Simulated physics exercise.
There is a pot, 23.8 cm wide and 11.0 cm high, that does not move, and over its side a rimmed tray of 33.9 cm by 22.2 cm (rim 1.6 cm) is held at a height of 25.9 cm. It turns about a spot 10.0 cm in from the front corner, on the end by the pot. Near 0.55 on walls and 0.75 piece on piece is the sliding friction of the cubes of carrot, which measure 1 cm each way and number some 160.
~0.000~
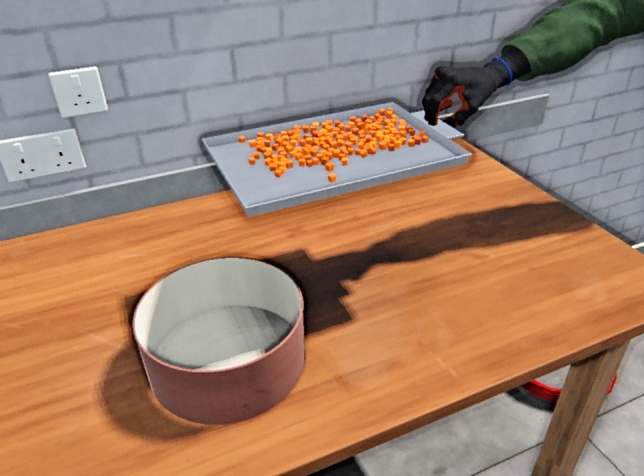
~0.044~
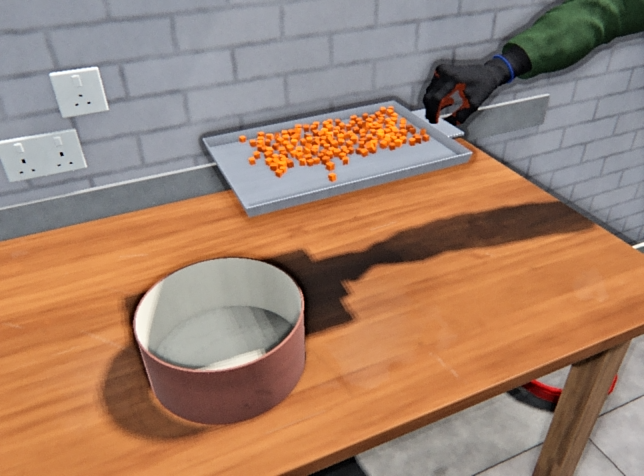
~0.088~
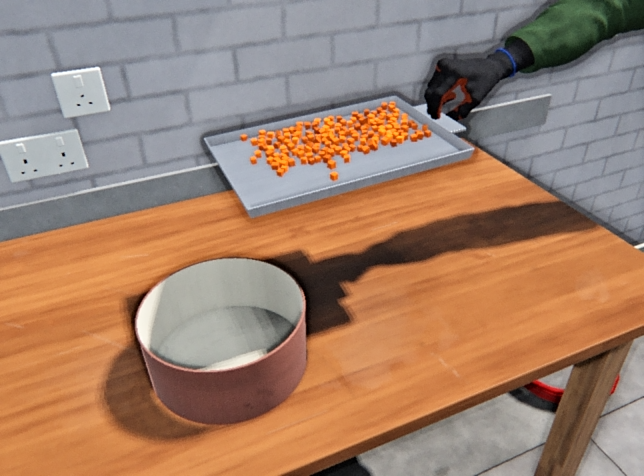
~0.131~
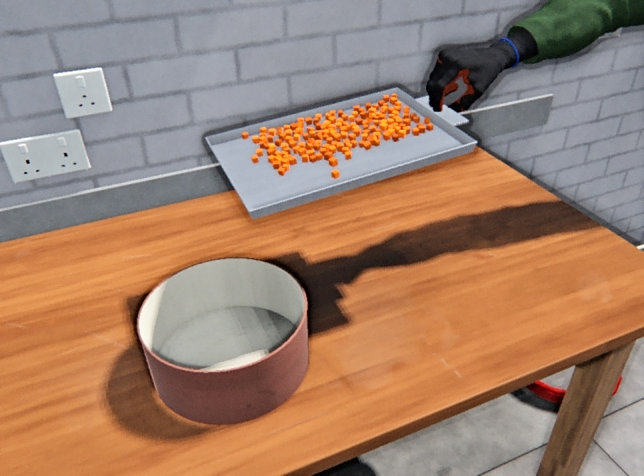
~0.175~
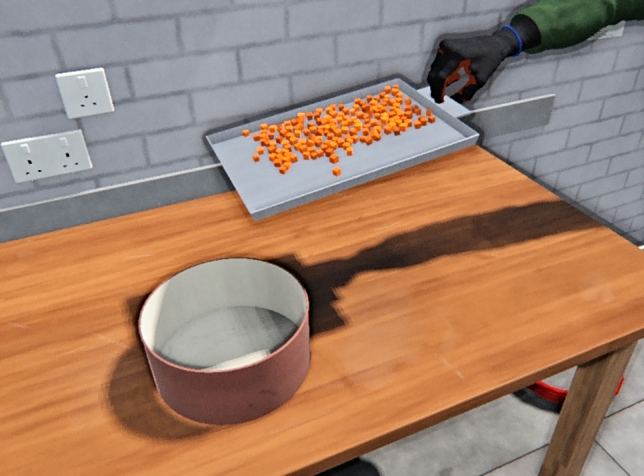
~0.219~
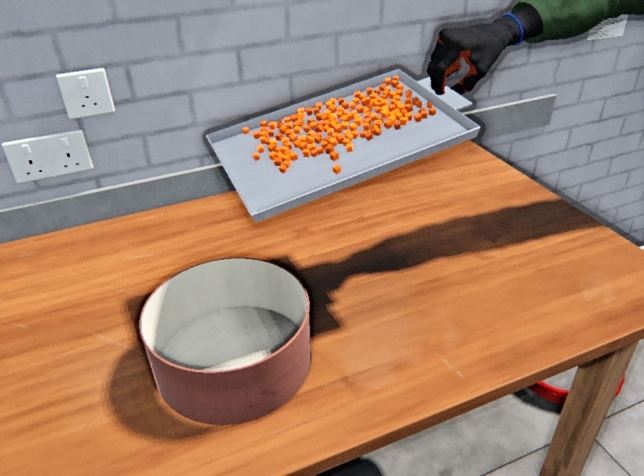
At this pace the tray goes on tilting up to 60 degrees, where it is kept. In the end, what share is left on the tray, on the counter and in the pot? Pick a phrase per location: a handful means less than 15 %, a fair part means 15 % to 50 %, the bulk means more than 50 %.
Tray: A fair part, counter: A handful, pot: The bulk.
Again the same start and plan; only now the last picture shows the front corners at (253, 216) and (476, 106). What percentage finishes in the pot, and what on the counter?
Split: Pot = 70, counter = 5.
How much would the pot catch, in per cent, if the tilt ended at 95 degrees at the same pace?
100 %.
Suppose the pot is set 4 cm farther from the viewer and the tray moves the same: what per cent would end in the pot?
It would be near 65 per cent.
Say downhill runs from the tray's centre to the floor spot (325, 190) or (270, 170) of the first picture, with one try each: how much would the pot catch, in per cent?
About 35 per cent on the first try and 25 per cent on the second.
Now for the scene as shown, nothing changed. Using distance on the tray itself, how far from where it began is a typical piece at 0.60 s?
About 1 cm.
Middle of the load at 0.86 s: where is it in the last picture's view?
Close to pixel (271, 147).
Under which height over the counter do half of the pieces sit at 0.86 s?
The halfway line is at about 32 cm.
After 0.60 s, tilt 34 degrees; the tray holds 100 %, the pot 0 %.
After 0.86 s, tilt 50 degrees; the tray holds 100 %, the pot 0 %.
After 1.22 s, tilt 60 degrees; the tray holds 25 %, the pot 65 %.
By 2.4 s all is still; tray 25 %, counter 0 %, pot 70 %.
